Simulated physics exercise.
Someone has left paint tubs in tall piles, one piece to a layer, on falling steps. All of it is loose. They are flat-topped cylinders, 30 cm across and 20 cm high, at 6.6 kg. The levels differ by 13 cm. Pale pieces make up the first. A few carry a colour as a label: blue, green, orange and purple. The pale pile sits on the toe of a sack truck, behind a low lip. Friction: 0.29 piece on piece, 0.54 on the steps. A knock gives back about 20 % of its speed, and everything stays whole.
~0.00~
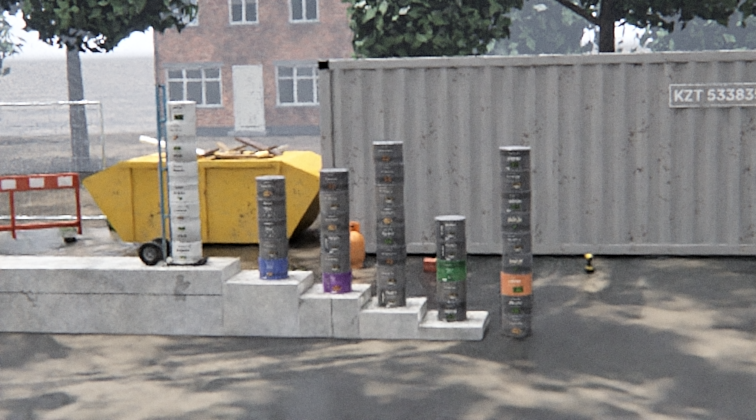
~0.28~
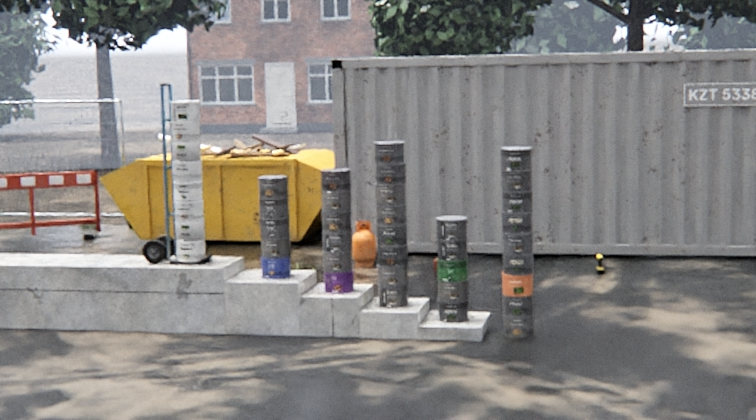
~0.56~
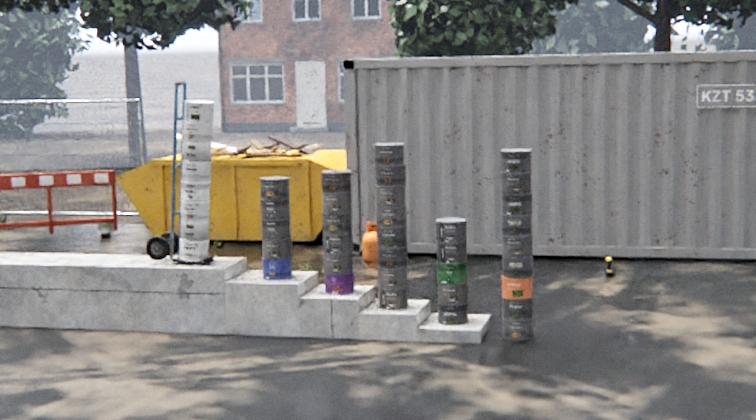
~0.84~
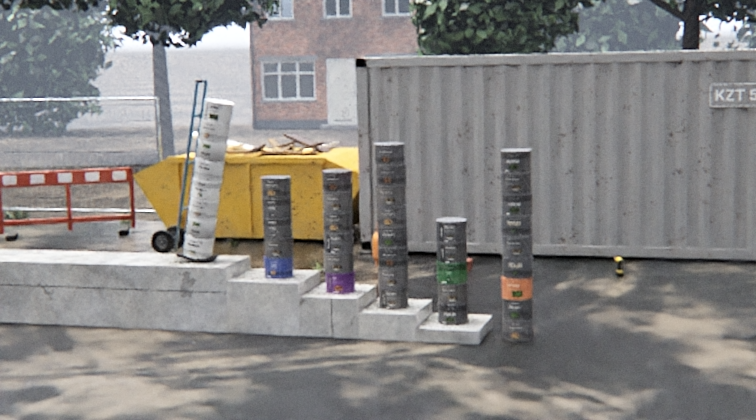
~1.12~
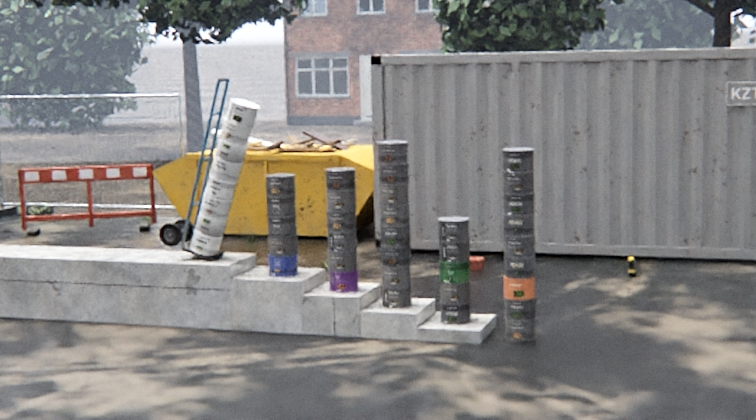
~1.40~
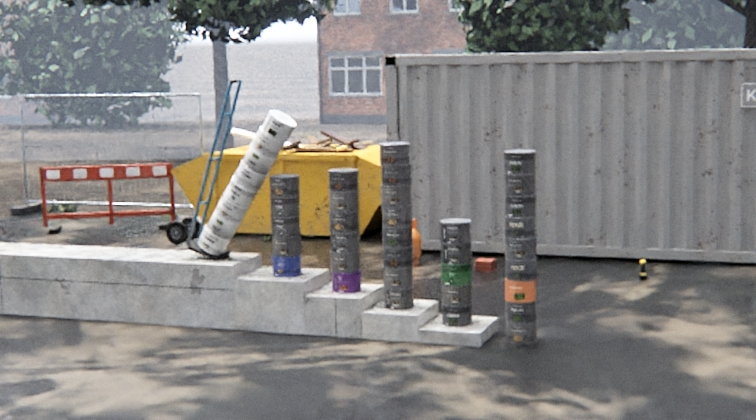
A tall white stack of tubs stands against a blue sack truck on pale concrete steps in a paved yard, seen from the front. Five dark grey stacks, banded blue, purple, green and orange, stand to its right, before a yellow skip and a grey container. The truck tilts rightward and the white stack leans increasingly over the blue-banded one, while the camera moves slightly around.
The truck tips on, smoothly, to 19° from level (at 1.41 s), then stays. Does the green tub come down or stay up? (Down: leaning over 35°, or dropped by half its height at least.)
The green tub drops.
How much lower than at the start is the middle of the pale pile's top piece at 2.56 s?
About 70 cm.
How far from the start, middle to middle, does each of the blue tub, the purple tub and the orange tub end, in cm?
About: Blue 0, purple 0, orange 50.
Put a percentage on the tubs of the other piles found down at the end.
Roughly 80 per cent of them.
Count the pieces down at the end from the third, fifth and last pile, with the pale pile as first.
Pieces: Third 5, fifth 4, last 7.
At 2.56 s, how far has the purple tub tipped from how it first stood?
Roughly 5°.
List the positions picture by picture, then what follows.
In the first picture (we follow the side turned to the camera; the camera moves round a little), truck frame (158, 122) 0° forward; green tub (450, 271); purple tub (335, 284); blue tub (270, 270); no other piece has moved.
Truck frame (163, 121) 1° forward; green tub (450, 272), in the second picture.
Truck frame (175, 119) 5° forward, top of the pale pile leaning 5°; green tub (449, 274); no other piece has moved, in the third picture.
Truck frame (193, 116) 11° forward, top of the pale pile leaning 11°; green tub (449, 274); no other piece has moved, in the fourth picture.
Truck frame (211, 114) 16° forward, top of the pale pile leaning 19°; green tub (451, 273); no other piece has moved, in the fifth picture.
Truck frame (222, 115) 19° forward, top of the pale pile leaning 33°; green tub (452, 275); orange tub (517, 292); purple tub (342, 283); no other piece has moved, in the sixth picture.
Around 2.56 s, 7 of the pale pile down; 4 of the 33 other tubs down; green tub unmoved; purple tub tipped 7°.
Around 3.82 s, 7 of the pale pile down; 16 of the 33 other tubs down; green tub tipped 18°; orange tub tipped 11°.
Around 4.86 s, 7 of the pale pile down; 27 of the 33 other tubs down; green tub tipped 22°, 10 cm lower; orange tub on its side.
Finally (5.7 s), 7 of the pale pile down; 27 of the 33 other tubs down; green tub upside down; orange tub on its side; purple tub unmoved. Seen by the last camera, middles, green tub near (455, 337), orange tub near (563, 325).
